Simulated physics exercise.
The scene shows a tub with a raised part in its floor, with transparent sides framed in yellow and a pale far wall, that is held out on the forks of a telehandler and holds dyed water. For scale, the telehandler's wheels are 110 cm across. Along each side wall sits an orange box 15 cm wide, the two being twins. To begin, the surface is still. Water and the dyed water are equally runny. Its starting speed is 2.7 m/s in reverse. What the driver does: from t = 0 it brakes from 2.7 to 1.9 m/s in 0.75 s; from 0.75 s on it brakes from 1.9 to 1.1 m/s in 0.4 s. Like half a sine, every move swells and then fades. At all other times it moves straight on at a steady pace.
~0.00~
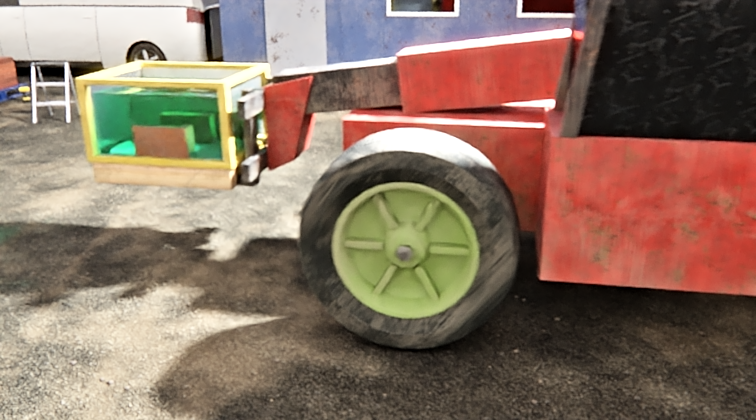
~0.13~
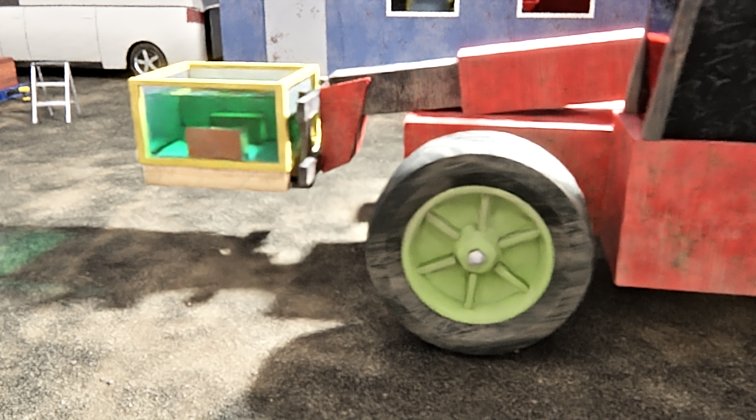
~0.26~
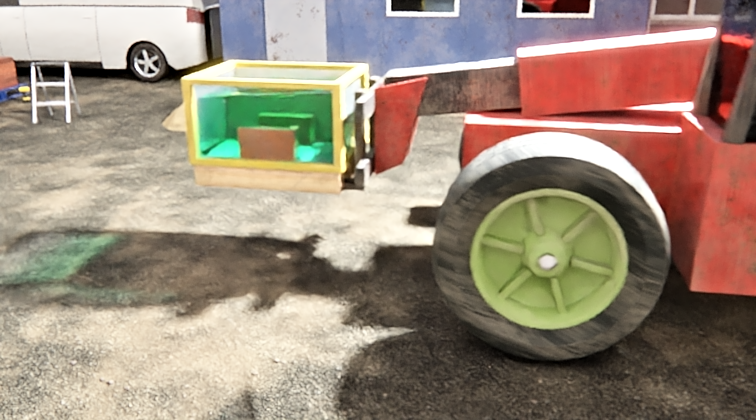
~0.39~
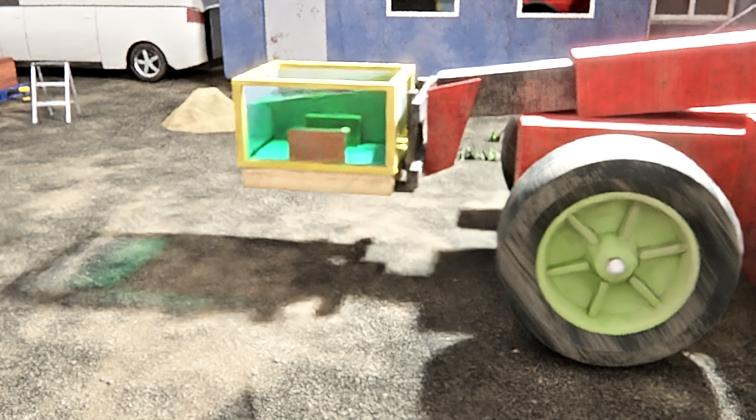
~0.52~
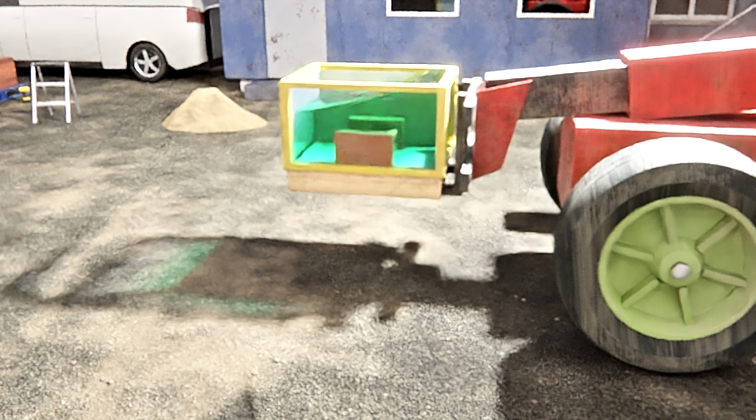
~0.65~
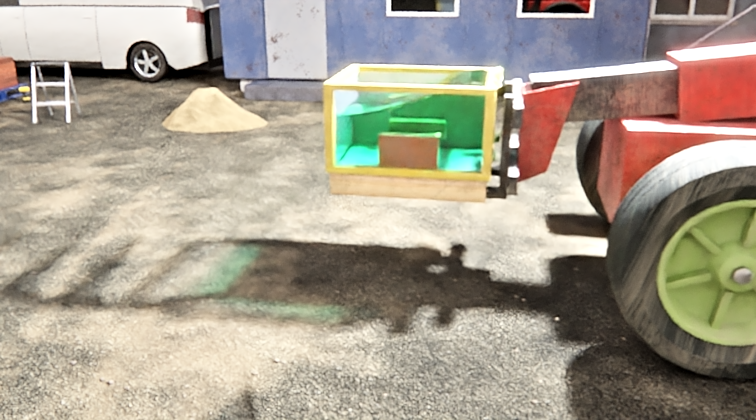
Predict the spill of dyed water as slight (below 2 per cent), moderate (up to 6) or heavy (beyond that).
Slight.
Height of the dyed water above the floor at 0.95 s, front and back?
Around 36 cm toward the front, with 42 cm behind.
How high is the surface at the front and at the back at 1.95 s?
At the front 40 cm, at the back 38 cm.
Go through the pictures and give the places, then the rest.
The dyed water reaches (108, 91) at the front end; it reaches (215, 93) at the back end; no slope yet; the front is on the left, levels are read along the near wall, in the first frame.
The dyed water reaches (160, 91) at the front end; it reaches (270, 94) at the back end; no slope yet, in the second frame.
The dyed water reaches (212, 94) at the front end; it reaches (325, 92) at the back end; it is heaped 3° towards the back, in the third frame.
The dyed water reaches (261, 100) at the front end; it is heaped 8° towards the back, in the fourth frame.
The dyed water reaches (307, 107) at the front end; it reaches (427, 84) at the back end; it is heaped 13° towards the back, in the fifth frame.
The dyed water reaches (351, 111) at the front end; it reaches (473, 86) at the back end; it is heaped 14° towards the back, in the sixth frame.
After 0.95 s it stands 41 cm high behind and 36 cm in front; all of it is still inside.
After 1.45 s it stands 38 cm high behind and 39 cm in front; 1 per cent has gone over the back.
After 1.95 s it stands 38 cm high behind and 40 cm in front; 1 per cent has gone over the back.
After 4.14 s 1 per cent has gone over the back, 1 of 196 litres.
